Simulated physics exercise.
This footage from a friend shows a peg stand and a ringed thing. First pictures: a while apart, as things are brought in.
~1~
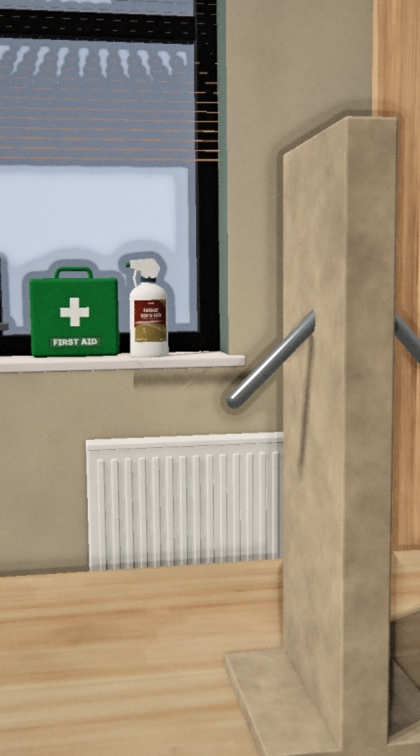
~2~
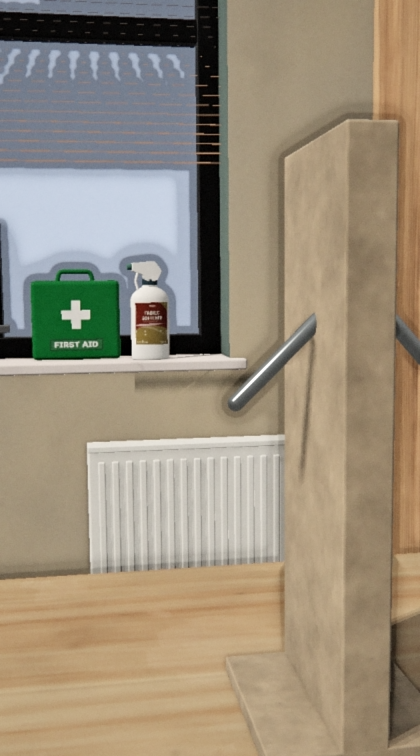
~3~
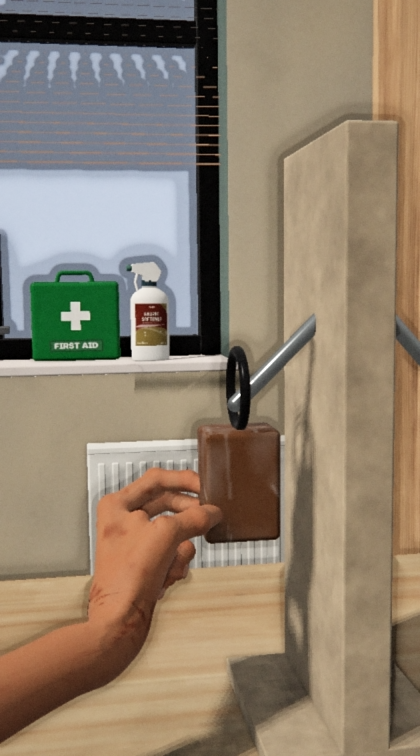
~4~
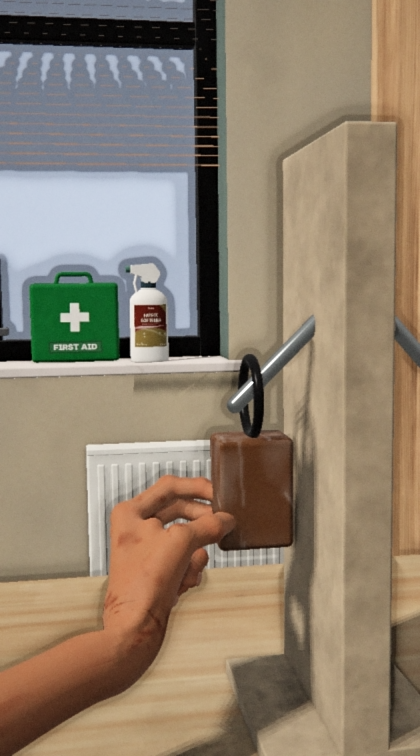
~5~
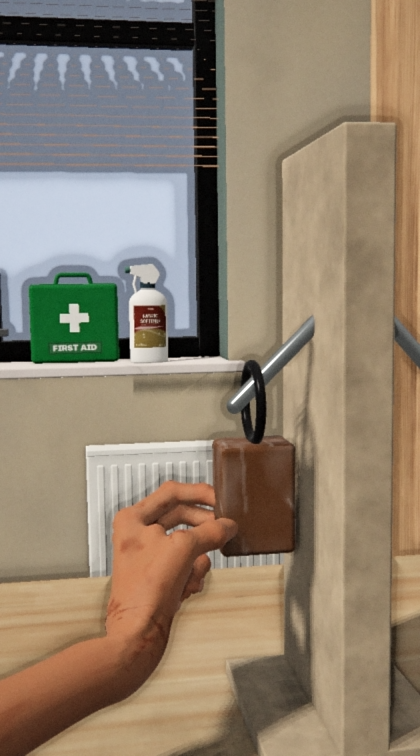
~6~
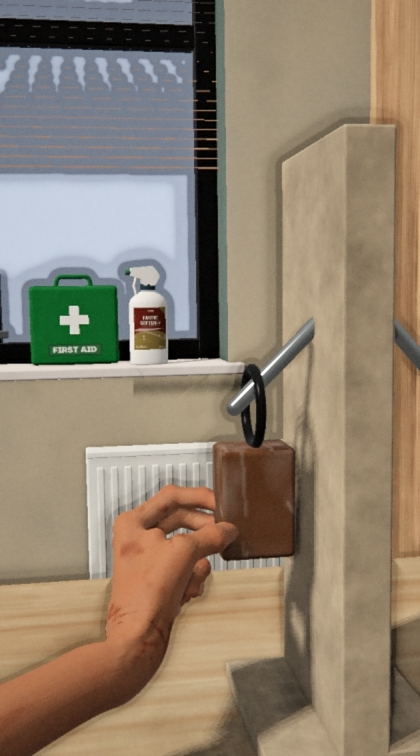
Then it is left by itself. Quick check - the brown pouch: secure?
If you ask me, it's not going to stay up there.
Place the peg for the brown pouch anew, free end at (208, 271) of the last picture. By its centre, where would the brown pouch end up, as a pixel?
About (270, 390).
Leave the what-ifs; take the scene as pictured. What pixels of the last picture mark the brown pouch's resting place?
Roughly at (120, 708).
Then, 0.16 s past the last view, brown pouch leaning 24° off how it started near (232, 529).
Then, 0.34 s past the last view, brown pouch in the air near (170, 652).
Finally, the brown pouch slips down, near (120, 708).
